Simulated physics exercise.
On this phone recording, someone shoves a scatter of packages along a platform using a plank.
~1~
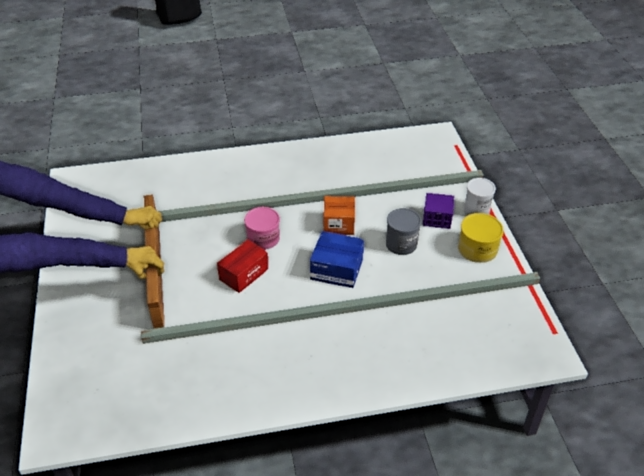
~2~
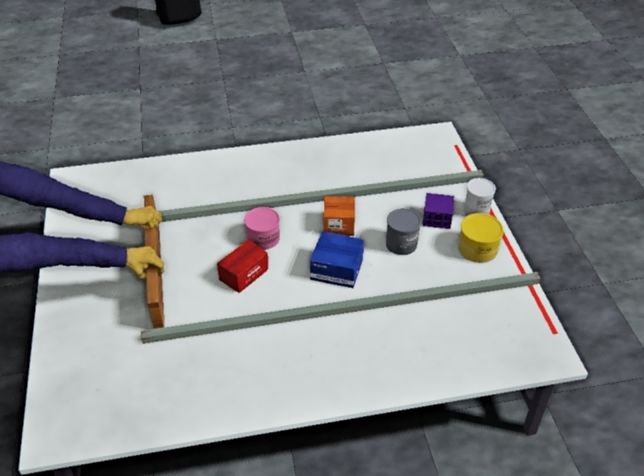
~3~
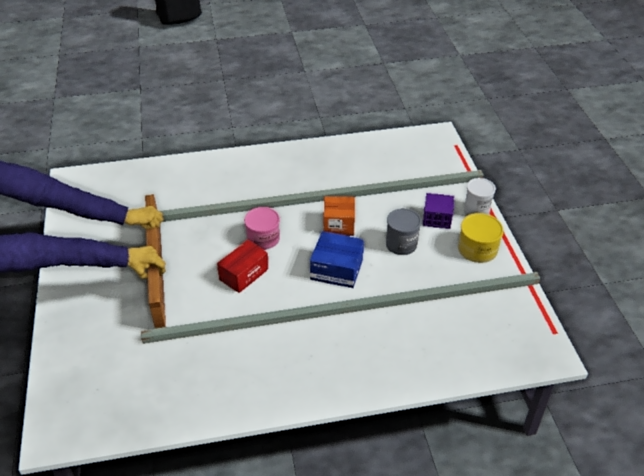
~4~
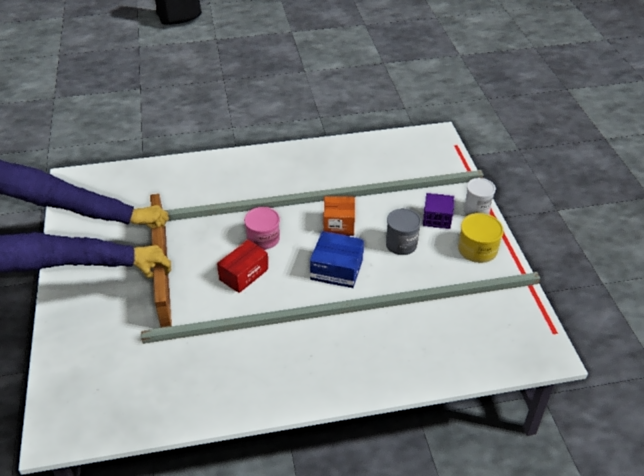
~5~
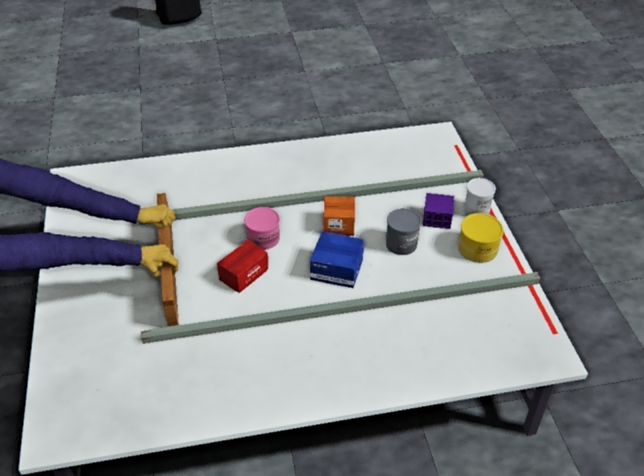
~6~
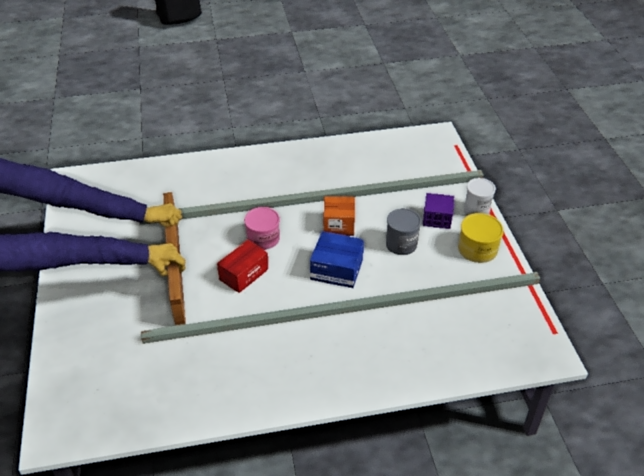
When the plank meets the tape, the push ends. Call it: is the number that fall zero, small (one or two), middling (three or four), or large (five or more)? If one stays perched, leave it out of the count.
It is large.
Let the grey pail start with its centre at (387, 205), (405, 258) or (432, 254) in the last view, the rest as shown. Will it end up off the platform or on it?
Place by place, it goes off the edge; goes off the edge; goes off the edge.
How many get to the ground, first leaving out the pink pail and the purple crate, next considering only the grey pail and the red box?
Counts - first: 6; second: 6.
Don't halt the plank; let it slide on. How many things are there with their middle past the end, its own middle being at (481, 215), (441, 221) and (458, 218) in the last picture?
The counts: 6, 2 and 4.
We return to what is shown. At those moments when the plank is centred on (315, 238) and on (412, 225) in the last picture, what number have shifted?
By then 4, and 8.
A little later, none off yet; white pail at rest near (479, 199); yellow pail at rest near (480, 238); purple crate at rest near (438, 211).
When it is over, the number that fall off is five or more; down, red box, pink pail, blue box, orange parcel, grey pail, purple crate, yellow pail and white pail.
